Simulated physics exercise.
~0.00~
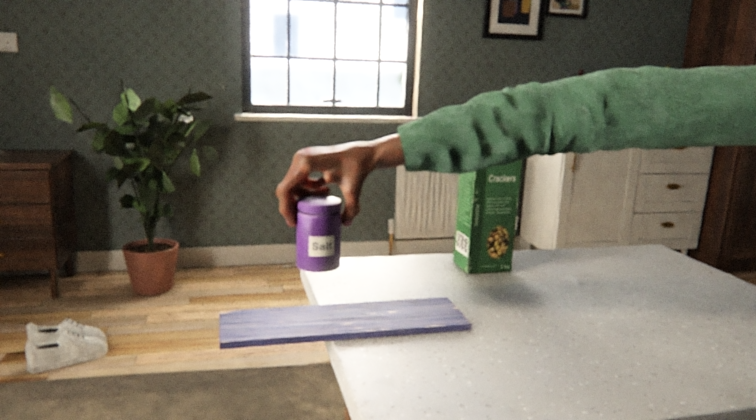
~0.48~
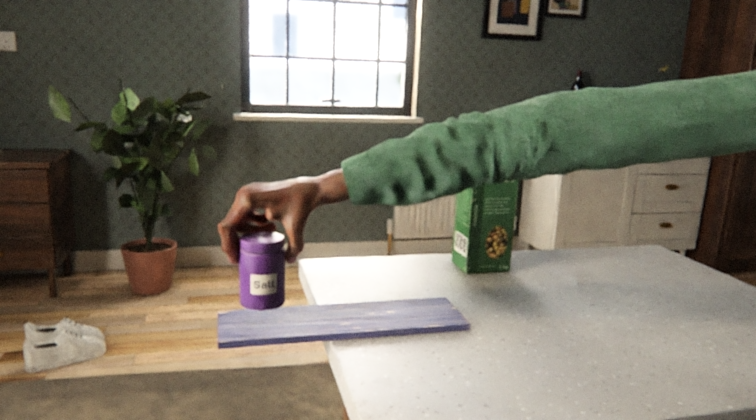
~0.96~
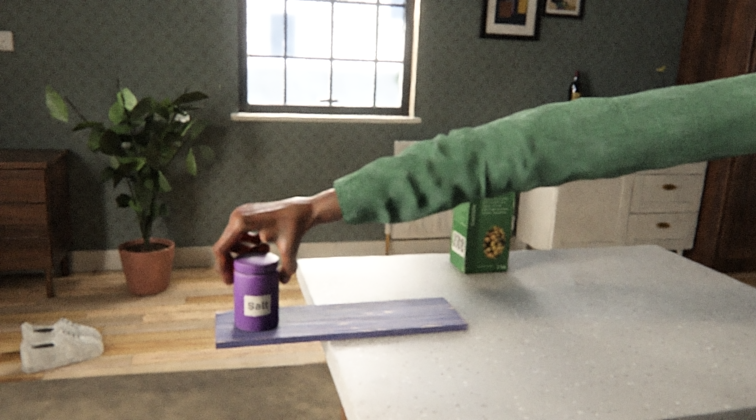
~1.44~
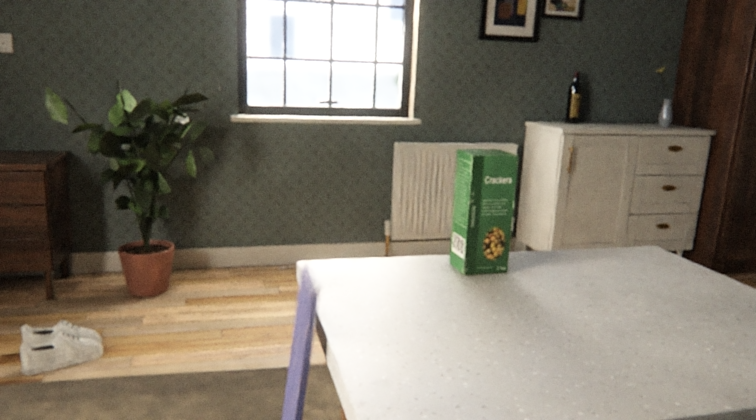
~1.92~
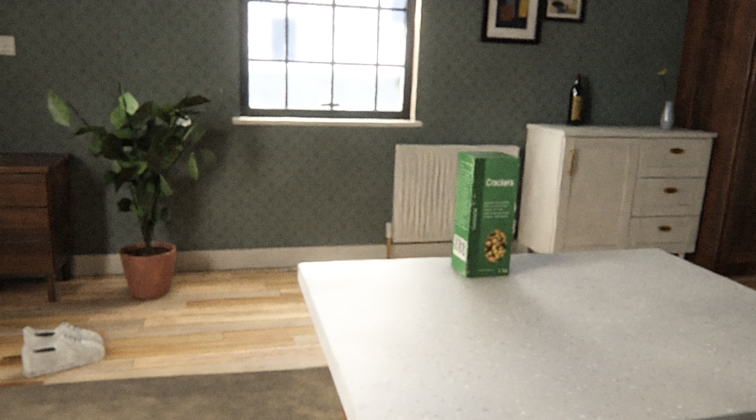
A hand in a green sleeve lowered a purple salt jar onto the overhanging end of a blue board and let go. The board tipped down off the table edge and both dropped out of sight, leaving the green cracker box standing.
